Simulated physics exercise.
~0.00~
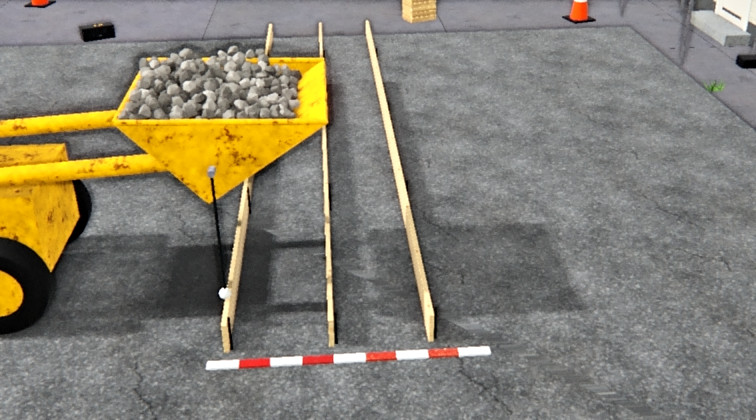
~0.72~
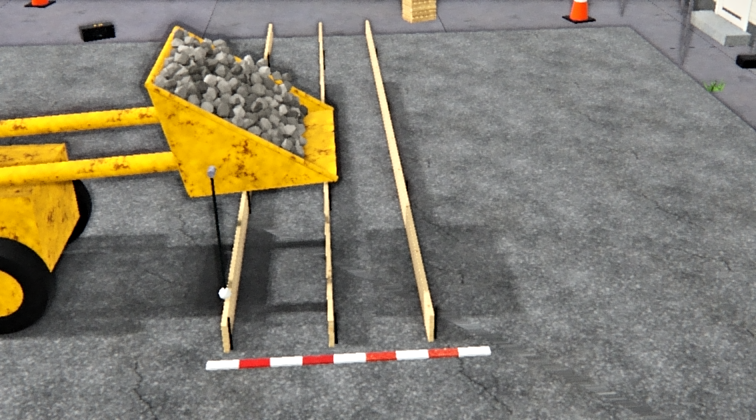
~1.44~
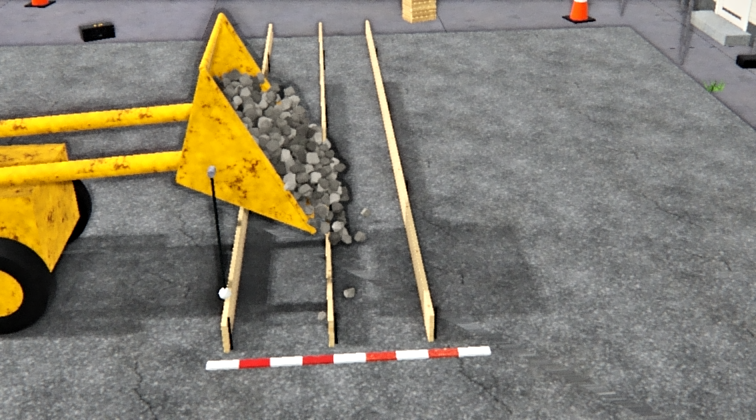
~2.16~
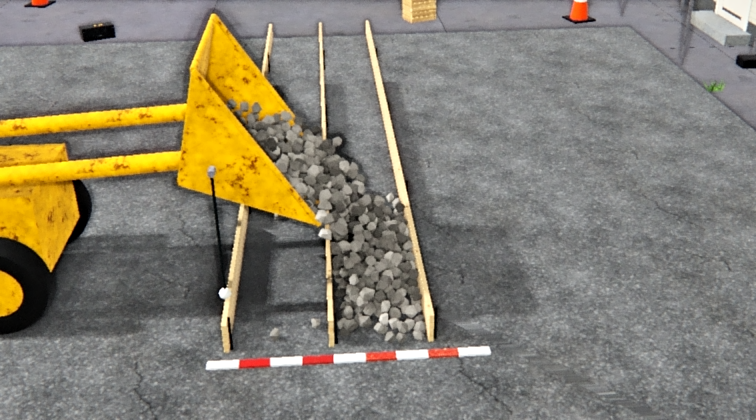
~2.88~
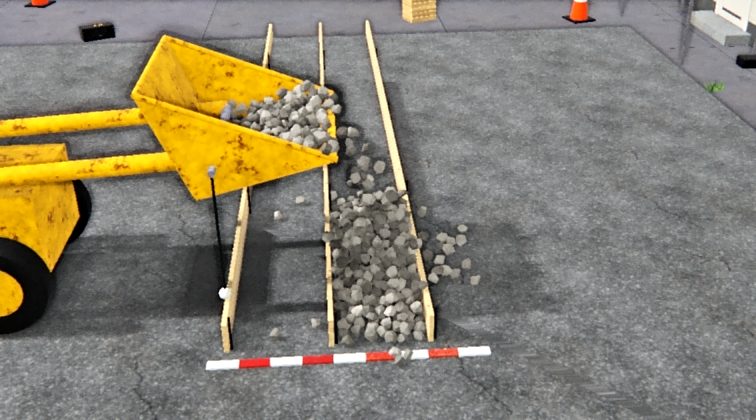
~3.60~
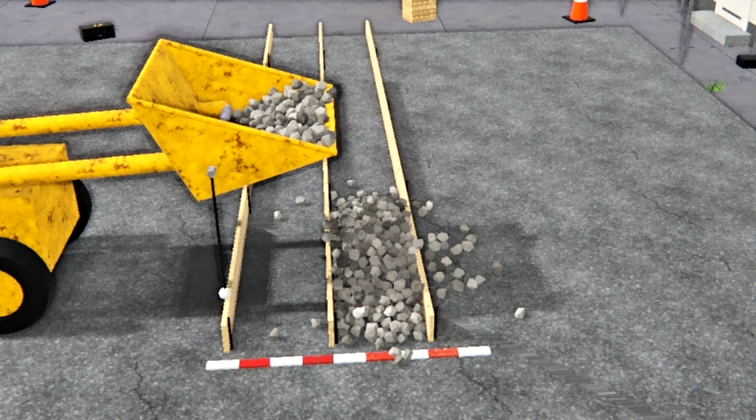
We see a yellow loader bucket heaped with grey stones tip forward over three wooden boards on grey ground, pouring stones mostly between the middle and right boards. The bucket then tilts back, still holding some stones, while a few lie scattered beyond the right board.
